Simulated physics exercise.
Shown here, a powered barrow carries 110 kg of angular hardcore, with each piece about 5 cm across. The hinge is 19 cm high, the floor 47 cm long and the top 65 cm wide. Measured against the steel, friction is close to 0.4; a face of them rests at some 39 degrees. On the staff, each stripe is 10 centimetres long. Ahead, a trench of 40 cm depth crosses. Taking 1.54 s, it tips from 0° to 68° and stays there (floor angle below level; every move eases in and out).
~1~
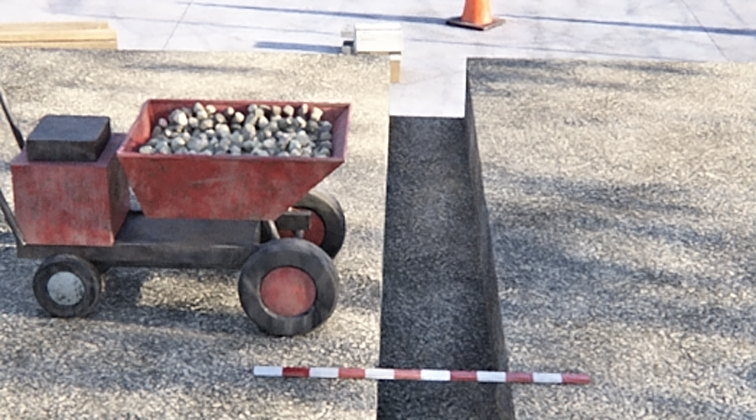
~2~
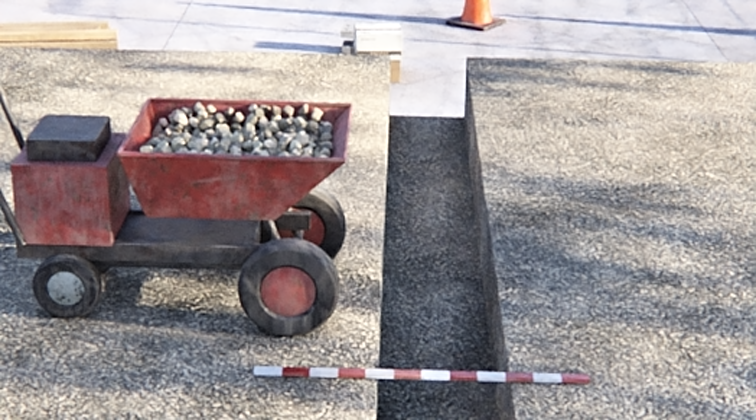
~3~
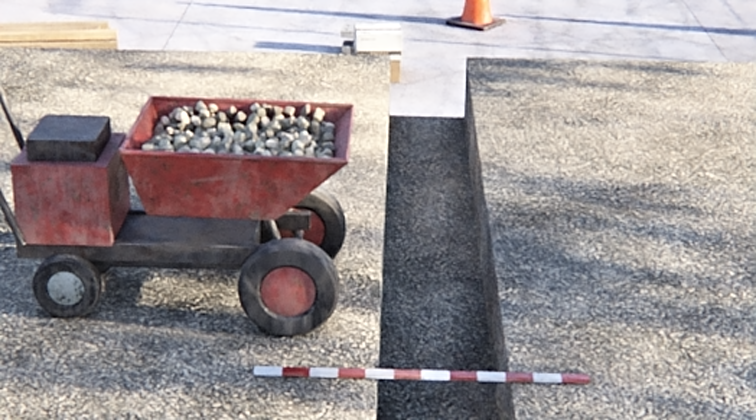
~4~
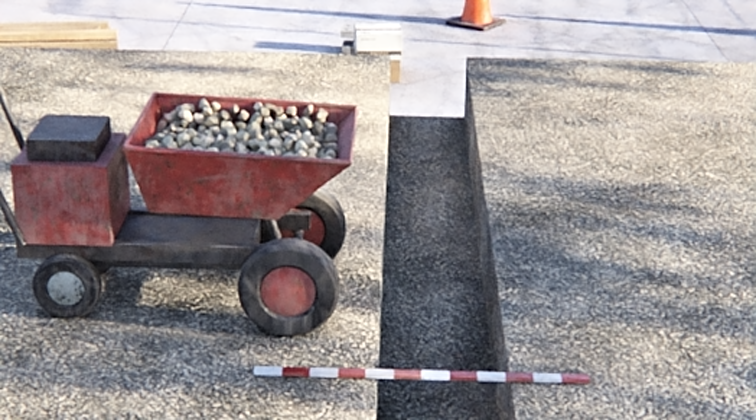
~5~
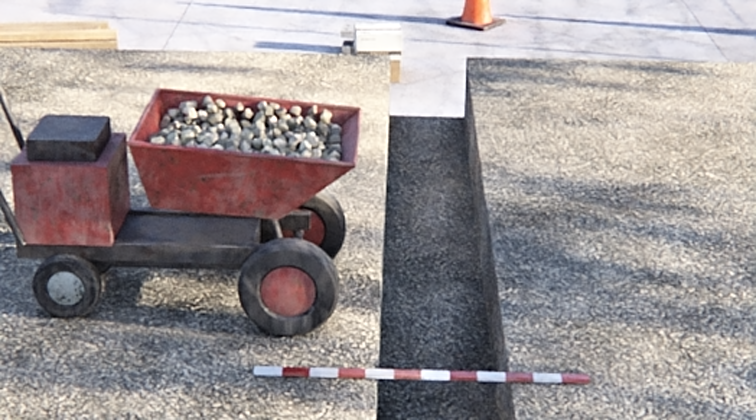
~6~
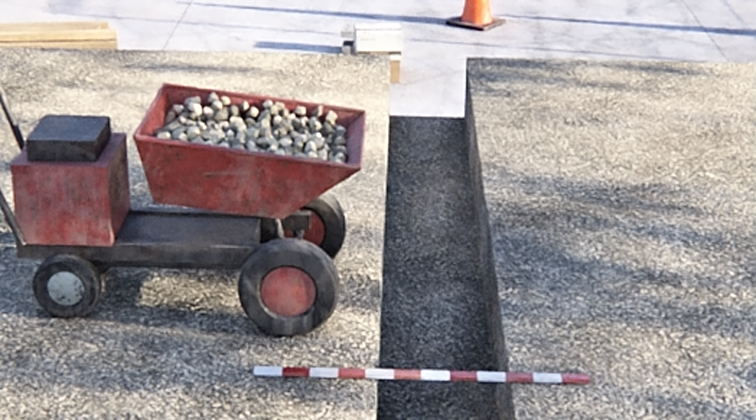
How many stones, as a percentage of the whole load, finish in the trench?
Roughly 91 per cent of the load ends up in the trench.
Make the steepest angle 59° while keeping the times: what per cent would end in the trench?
Then close to 60 per cent.
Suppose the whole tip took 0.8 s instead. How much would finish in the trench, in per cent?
Something close to 75 per cent.
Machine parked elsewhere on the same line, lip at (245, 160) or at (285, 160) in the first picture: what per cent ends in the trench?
90 and 100 %.
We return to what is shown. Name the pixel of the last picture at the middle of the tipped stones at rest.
Roughly at (465, 374).
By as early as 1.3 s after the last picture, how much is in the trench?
By that point it's something like 30 in a hundred.
Then, 0.9 s after the last picture the floor is at 58°, 100 % in the tray; the foremost stones are at (431, 222).
Then, 1.3 s after the last picture the floor is at 68°, 67 % in the tray, 31 % in the trench, 1 % past the trench; the foremost stones are at (512, 287).
Then, 1.7 s after the last picture the floor is at 68°, 30 % in the tray, 61 % in the trench, 9 % past the trench; the foremost stones are at (579, 297).
Then, 3.6 s after the last picture the floor is at 68°, 0 % in the tray, 91 % in the trench, 9 % past the trench; the foremost stones are at (602, 310).
